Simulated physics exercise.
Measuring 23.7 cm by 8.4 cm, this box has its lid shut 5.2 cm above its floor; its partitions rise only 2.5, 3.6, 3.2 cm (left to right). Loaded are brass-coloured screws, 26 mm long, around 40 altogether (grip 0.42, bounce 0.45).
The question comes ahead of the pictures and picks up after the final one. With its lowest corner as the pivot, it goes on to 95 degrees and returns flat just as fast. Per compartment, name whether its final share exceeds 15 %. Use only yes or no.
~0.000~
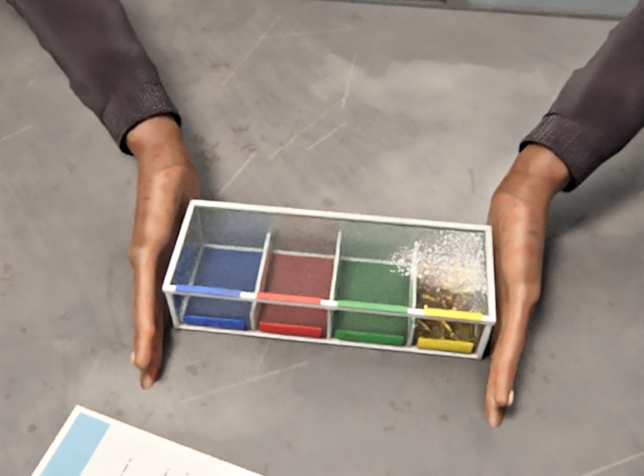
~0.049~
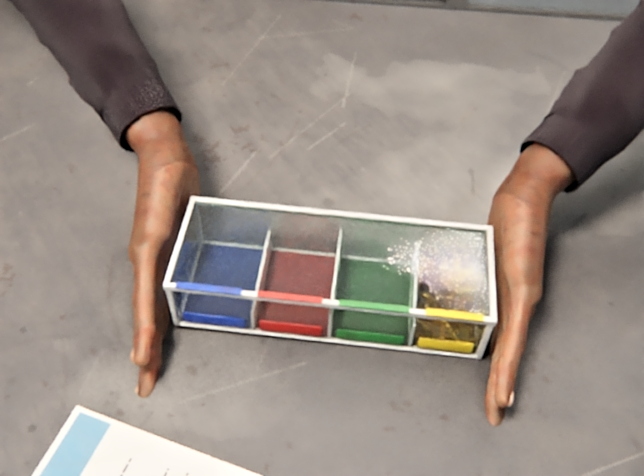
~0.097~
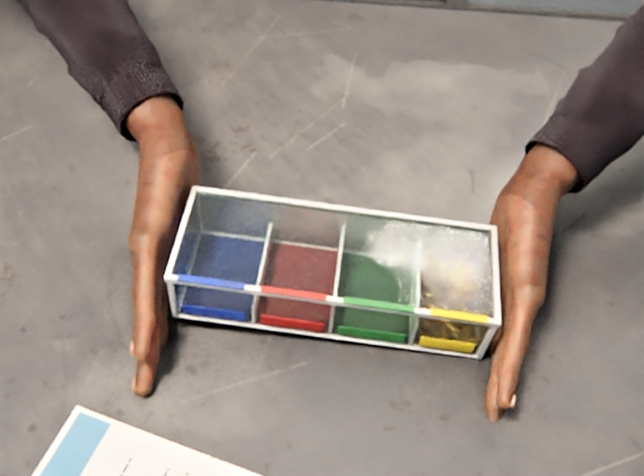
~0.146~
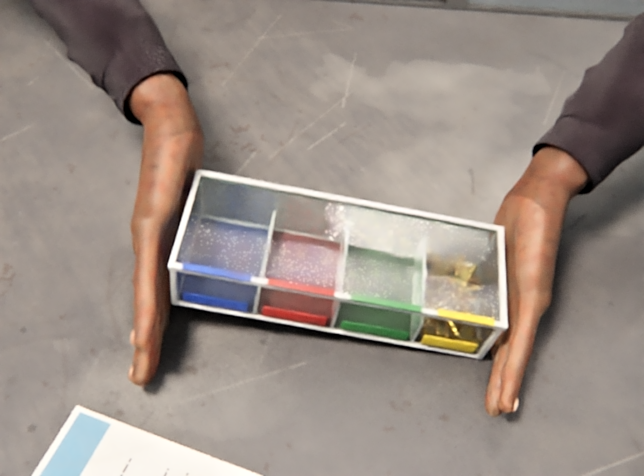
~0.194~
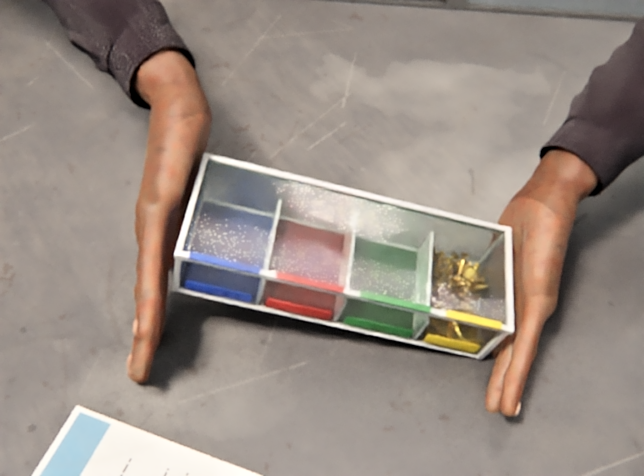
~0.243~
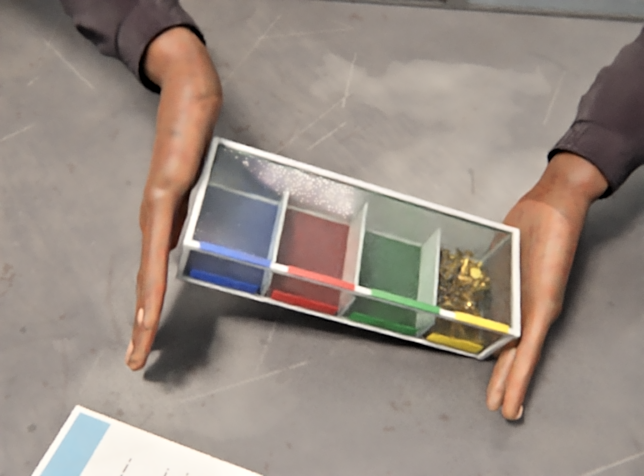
Red: No; blue: No; green: No; yellow: Yes.
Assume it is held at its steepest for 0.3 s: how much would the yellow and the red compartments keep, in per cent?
Result - yellow: 100 %; red: 0 %.
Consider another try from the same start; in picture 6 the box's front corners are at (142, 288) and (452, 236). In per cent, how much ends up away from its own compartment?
That would be some 80 in a hundred.
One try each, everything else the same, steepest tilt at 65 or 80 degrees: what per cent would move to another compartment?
I'd put them near 0 and 0 percent in that order.
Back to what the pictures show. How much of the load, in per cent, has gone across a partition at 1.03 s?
Some 0 per cent.
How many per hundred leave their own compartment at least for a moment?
I'd guess roughly 0 percent.
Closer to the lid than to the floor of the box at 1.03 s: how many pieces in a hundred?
About 20 %.
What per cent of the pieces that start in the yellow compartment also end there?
I'd estimate about 100 %.
Then, at 1.03 s, tilt 94 degrees; yellow 100 %.
After 1.55 s, tilt 41 degrees; yellow 100 %.
After 2.14 s, tilt 0 degrees; yellow 100 %.
At rest (2.4 s), red 0 %, blue 0 %, green 0 %, yellow 100 %.
